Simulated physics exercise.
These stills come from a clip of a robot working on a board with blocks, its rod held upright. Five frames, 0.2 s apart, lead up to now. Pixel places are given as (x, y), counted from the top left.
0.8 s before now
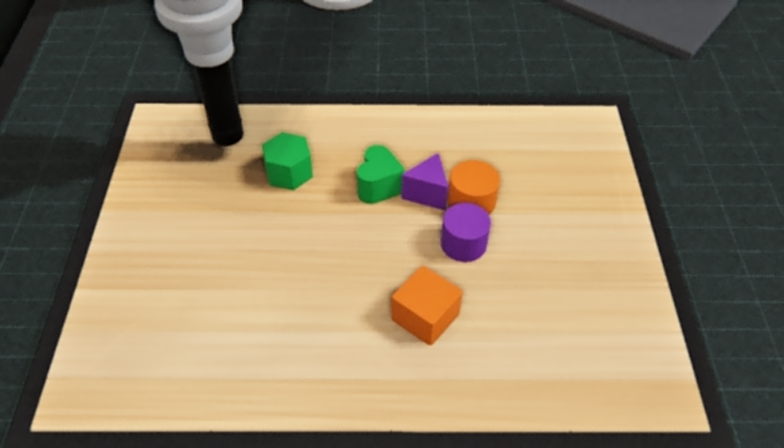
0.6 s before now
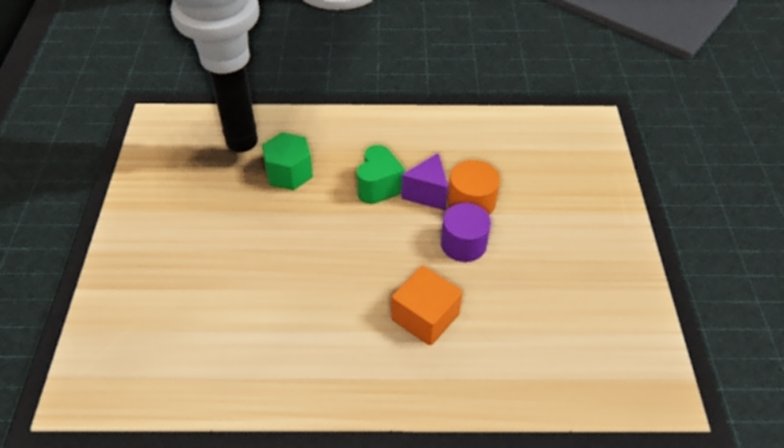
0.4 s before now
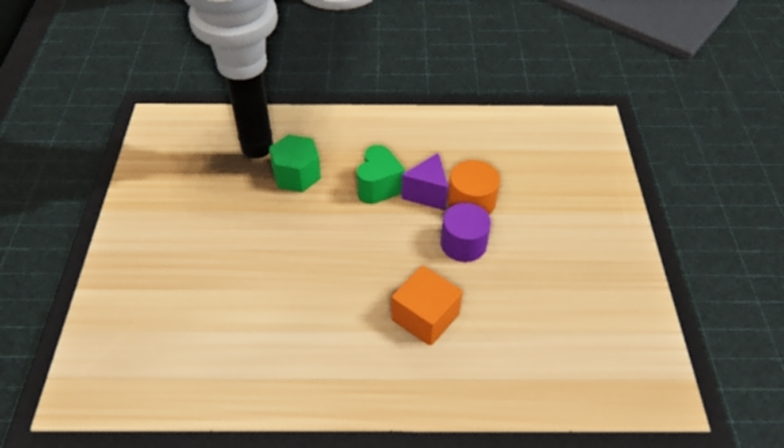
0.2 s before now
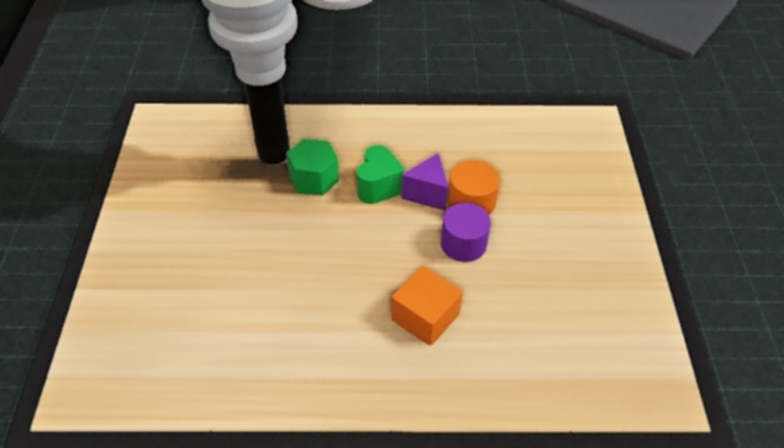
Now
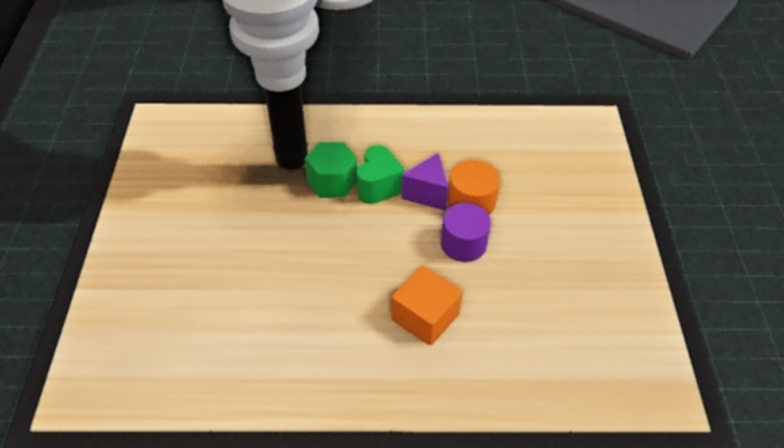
A robot arm's black rod moved right across the wooden board, met the green hexagon and pushed it right until it sat against the green heart-shaped block, while the other blocks stayed still.
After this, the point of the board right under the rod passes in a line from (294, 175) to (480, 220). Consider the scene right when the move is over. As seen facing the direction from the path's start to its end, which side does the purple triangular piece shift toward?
It moves off to the right.
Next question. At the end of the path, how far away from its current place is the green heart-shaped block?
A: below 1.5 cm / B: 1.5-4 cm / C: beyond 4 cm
I choose C.
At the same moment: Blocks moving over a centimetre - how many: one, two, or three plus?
The number will come to 3 or more.
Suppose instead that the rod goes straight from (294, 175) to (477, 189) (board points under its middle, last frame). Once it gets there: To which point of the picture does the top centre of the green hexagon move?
Located at (516, 154).
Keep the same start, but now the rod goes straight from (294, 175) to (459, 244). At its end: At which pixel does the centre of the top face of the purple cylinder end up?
Most likely (502, 234).
The first path, step by step. One third of the way, rod (355, 174); green hexagon (395, 162), turned 30° anticlockwise; green heart-shaped block (435, 154), turned 25° anticlockwise; purple triangular piece (448, 181); orange cylinder (489, 180).
Two thirds of the way, rod (417, 189); green hexagon (451, 164), turned 60° anticlockwise; green heart-shaped block (472, 141), turned 65° anticlockwise; purple triangular piece (472, 192); orange cylinder (512, 182).
At the end, rod (483, 205); green hexagon (477, 164), turned 100° anticlockwise; green heart-shaped block (478, 134), turned 90° anticlockwise; purple triangular piece (516, 206), turned 30° anticlockwise; orange cylinder (537, 181).
